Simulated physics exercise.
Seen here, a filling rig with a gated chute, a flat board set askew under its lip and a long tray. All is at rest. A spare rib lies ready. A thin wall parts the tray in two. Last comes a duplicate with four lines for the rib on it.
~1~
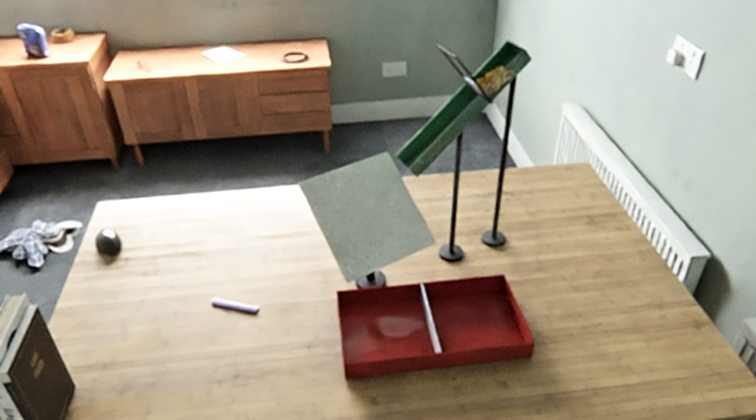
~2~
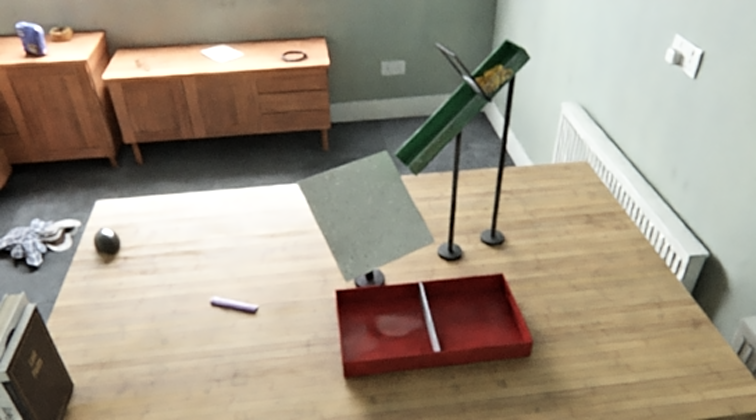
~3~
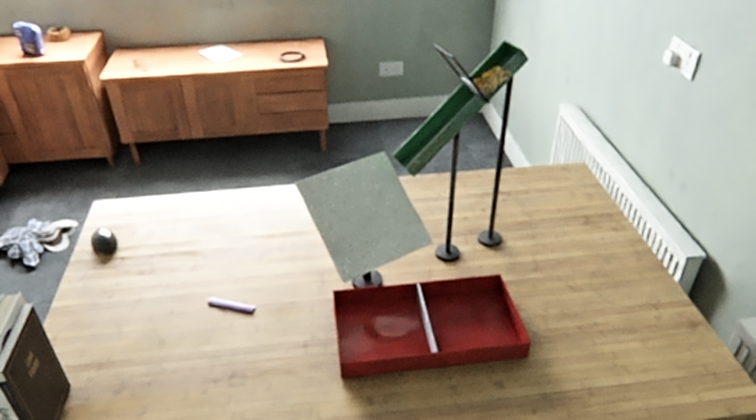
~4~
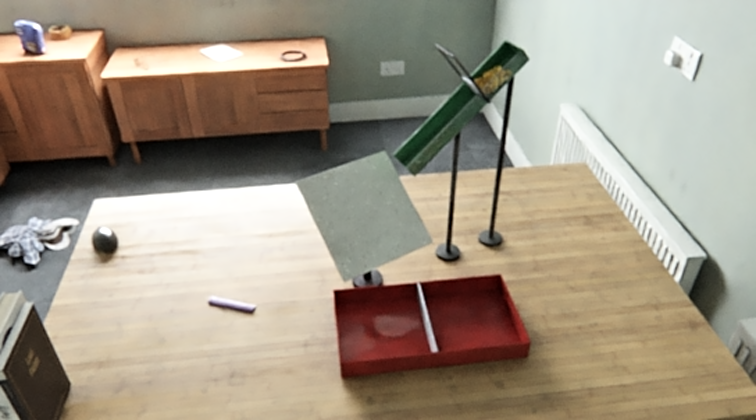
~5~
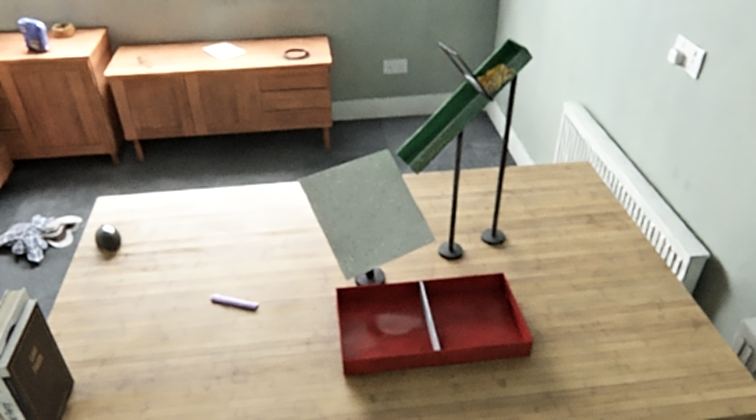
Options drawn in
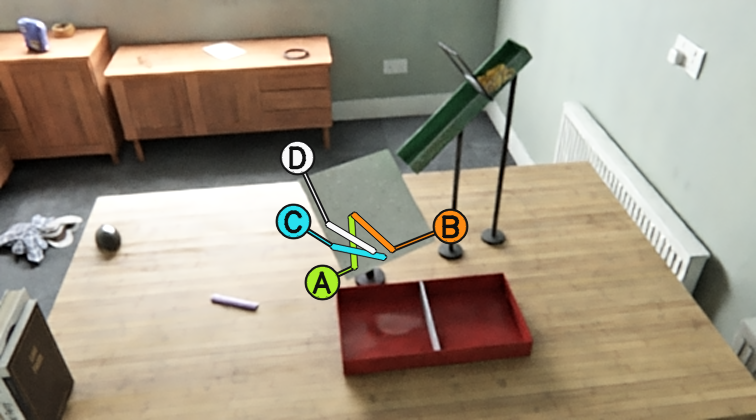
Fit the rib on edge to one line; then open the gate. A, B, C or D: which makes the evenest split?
B is best.
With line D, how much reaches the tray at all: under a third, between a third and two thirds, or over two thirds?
It is over two thirds.
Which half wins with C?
More lands on the left.
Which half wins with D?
Left.
On the marked copy, line A from (351, 217) to (354, 266); line B from (354, 215) to (392, 249); line C from (333, 246) to (383, 257); line D from (328, 224) to (373, 251).
With A, of what is caught, all but a few in the left half, only a few in the right.
With B, of what is caught, close to half in the left half, close to half in the right.
With C, of what is caught, all but a few in the left half, a small share in the right.
With D, of what is caught, all but a few in the left half, a small share in the right.
